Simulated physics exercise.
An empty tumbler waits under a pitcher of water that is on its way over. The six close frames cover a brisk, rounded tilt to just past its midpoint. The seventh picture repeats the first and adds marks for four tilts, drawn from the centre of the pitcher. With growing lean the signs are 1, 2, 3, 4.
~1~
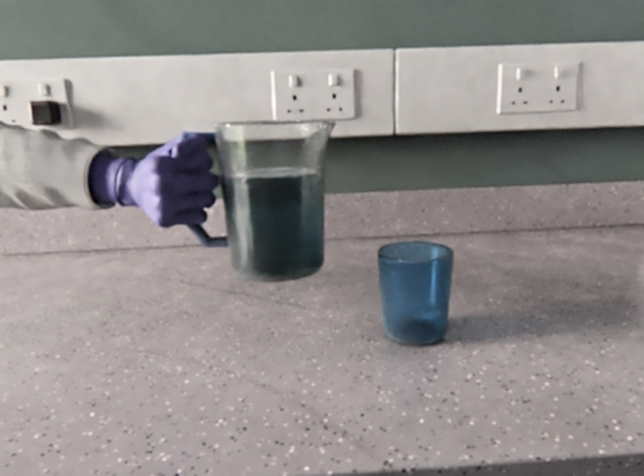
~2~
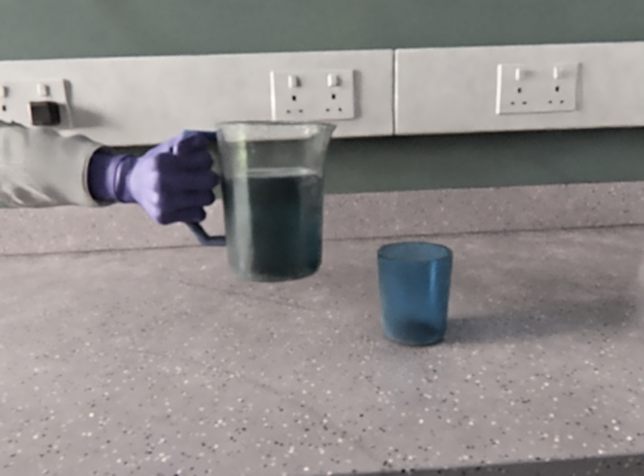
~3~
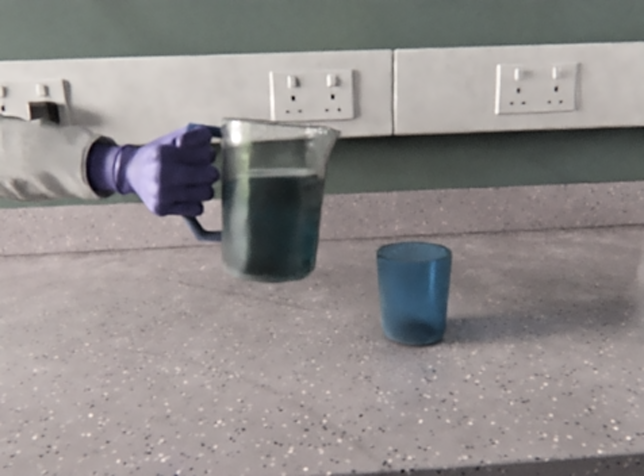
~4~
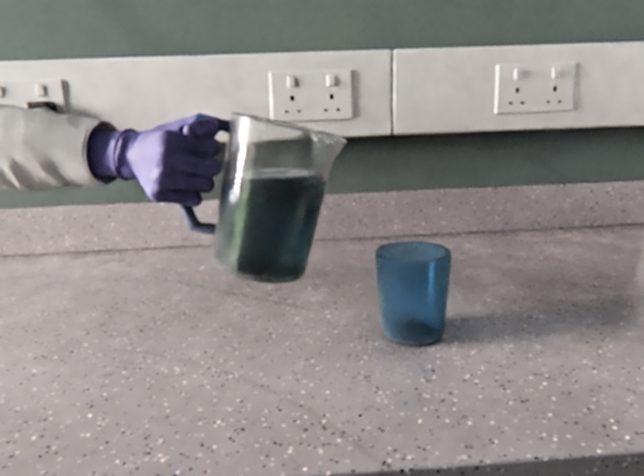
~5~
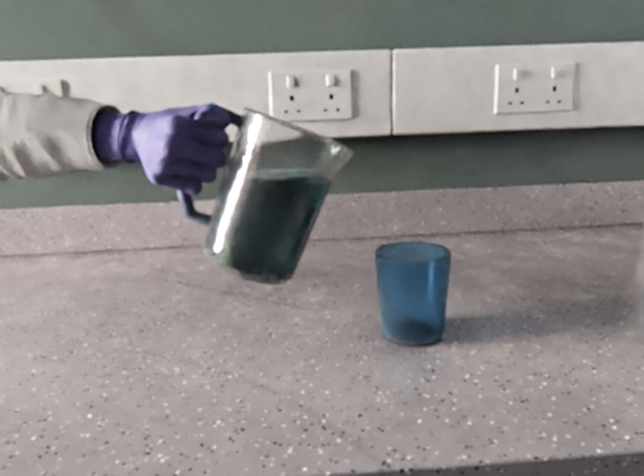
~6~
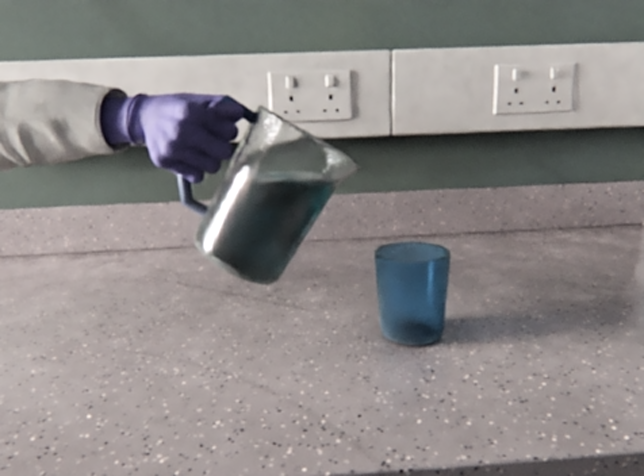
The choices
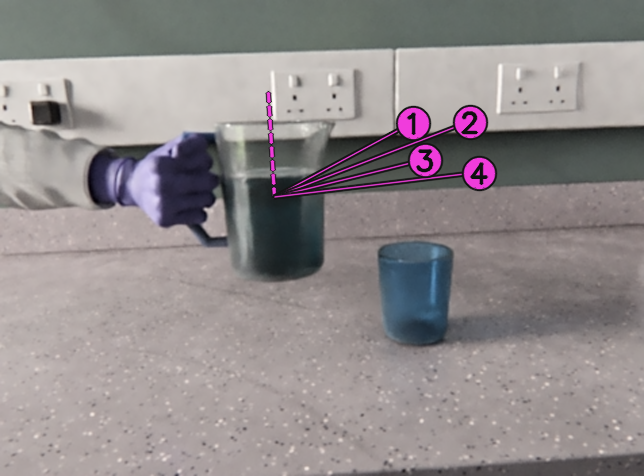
A clear pitcher of dark teal water, held by its handle in a purple-gloved hand with a pale grey sleeve at the left, starts upright and tilts steadily rightward, its spout dipping while the water stays inside. A translucent blue tumbler stands still to its right on a speckled grey counter. The steady, slightly raised front view shows white socket panels along a green wall behind.
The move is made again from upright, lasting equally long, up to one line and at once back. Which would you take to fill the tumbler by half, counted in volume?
Take 1.
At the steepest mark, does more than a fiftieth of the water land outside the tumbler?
Yes.
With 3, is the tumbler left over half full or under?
Over half.
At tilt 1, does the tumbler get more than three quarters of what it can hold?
No, it does not.
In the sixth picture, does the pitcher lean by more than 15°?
Yes.
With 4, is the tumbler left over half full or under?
Over.
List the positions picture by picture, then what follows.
Upright, lip at (333, 123); rim of the tumbler round (415, 250); nothing has left yet, in the first frame.
Upright, lip at (334, 125); nothing has left yet, in the second frame.
Tipped about 6°, lip at (339, 131); nothing has left yet, in the third frame.
Tipped about 14°, lip at (346, 140); nothing has left yet, in the fourth frame.
Tipped about 23°, lip at (353, 153); nothing has left yet, in the fifth frame.
Tipped about 32°, lip at (359, 167); nothing has left yet, in the sixth frame.
In magenta, 1 at (397, 130); 2 at (454, 127); 3 at (408, 163); 4 at (462, 174).
For tilt 1, the tumbler ends with about 48 % of what it can hold.
For tilt 2, the tumbler ends with about 76 % of what it can hold.
For tilt 3, the tumbler ends with about 87 % of what it can hold; 11 % of the water is spilt.
For tilt 4, the tumbler ends with about 85 % of what it can hold; 26 % of the water is spilt.
